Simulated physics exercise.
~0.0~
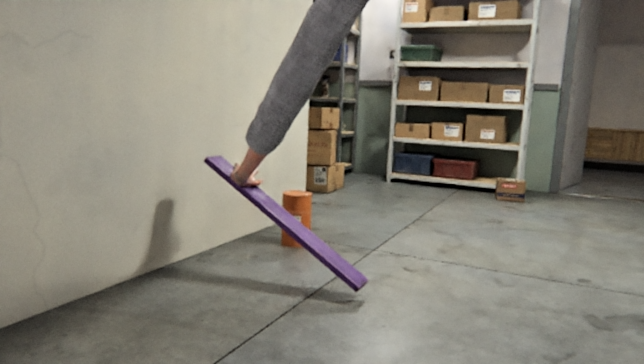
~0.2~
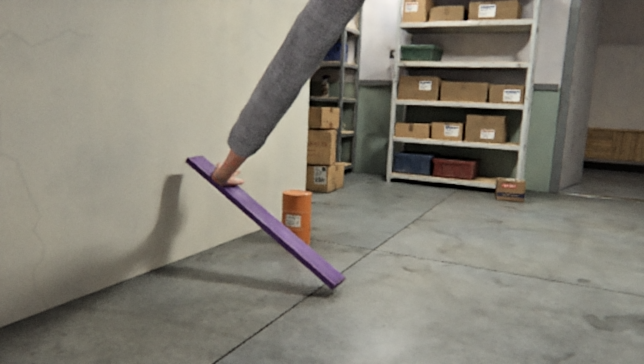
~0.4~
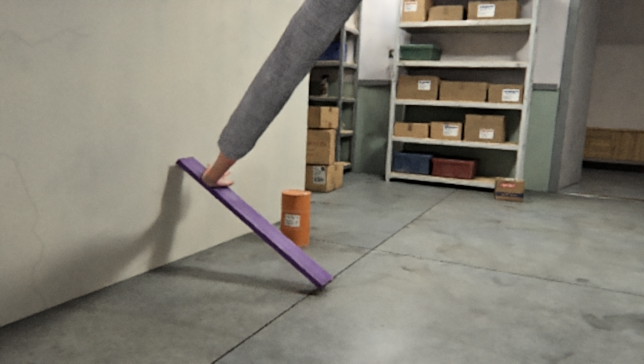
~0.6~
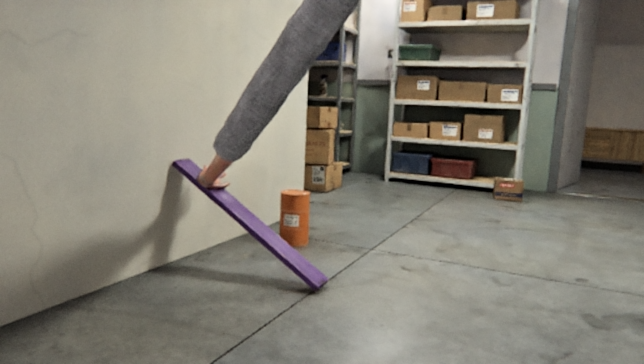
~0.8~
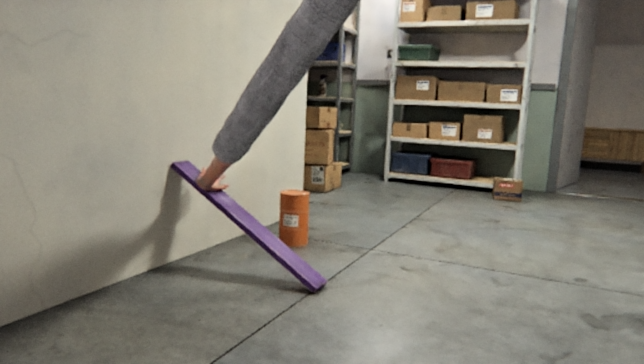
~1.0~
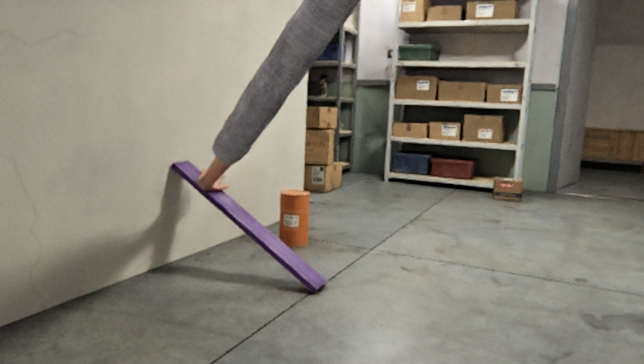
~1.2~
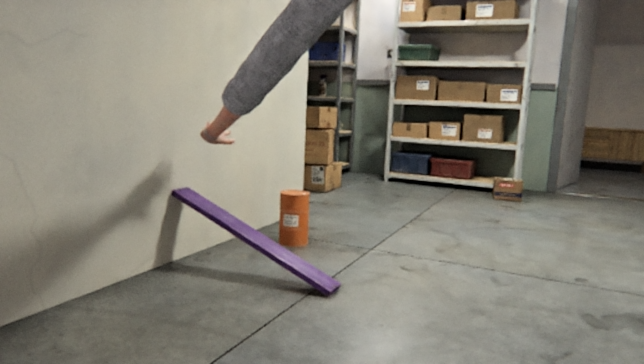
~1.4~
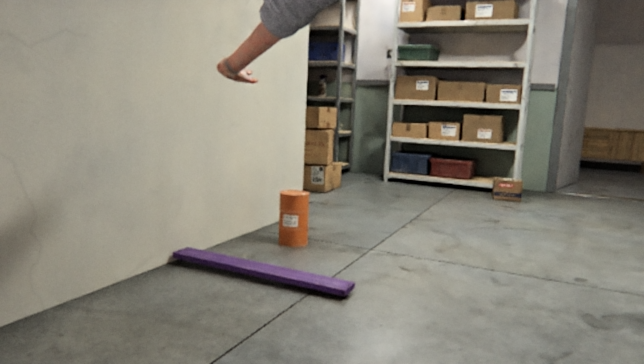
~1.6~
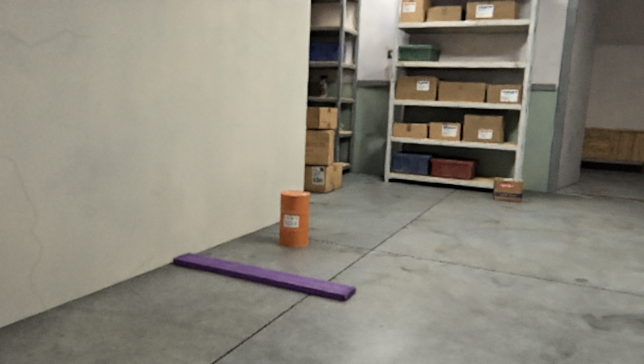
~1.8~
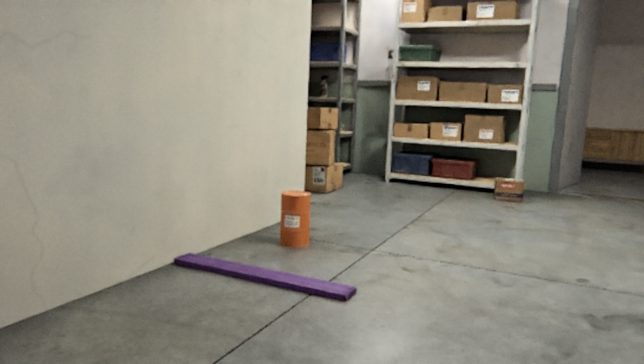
A long purple plank slants down from a hand in a grey sleeve, in a storage room with a concrete floor, seen from a low, slightly swaying camera. A pale wall stands on the left, an orange canister sits upright just behind the plank, and shelves of boxes line the back. The hand moves the plank left and down until it leans against the wall, then holds it there. It lets go and draws back, and the plank slips, its top sliding down. The plank ends flat on the floor, still, with the canister standing where it was.
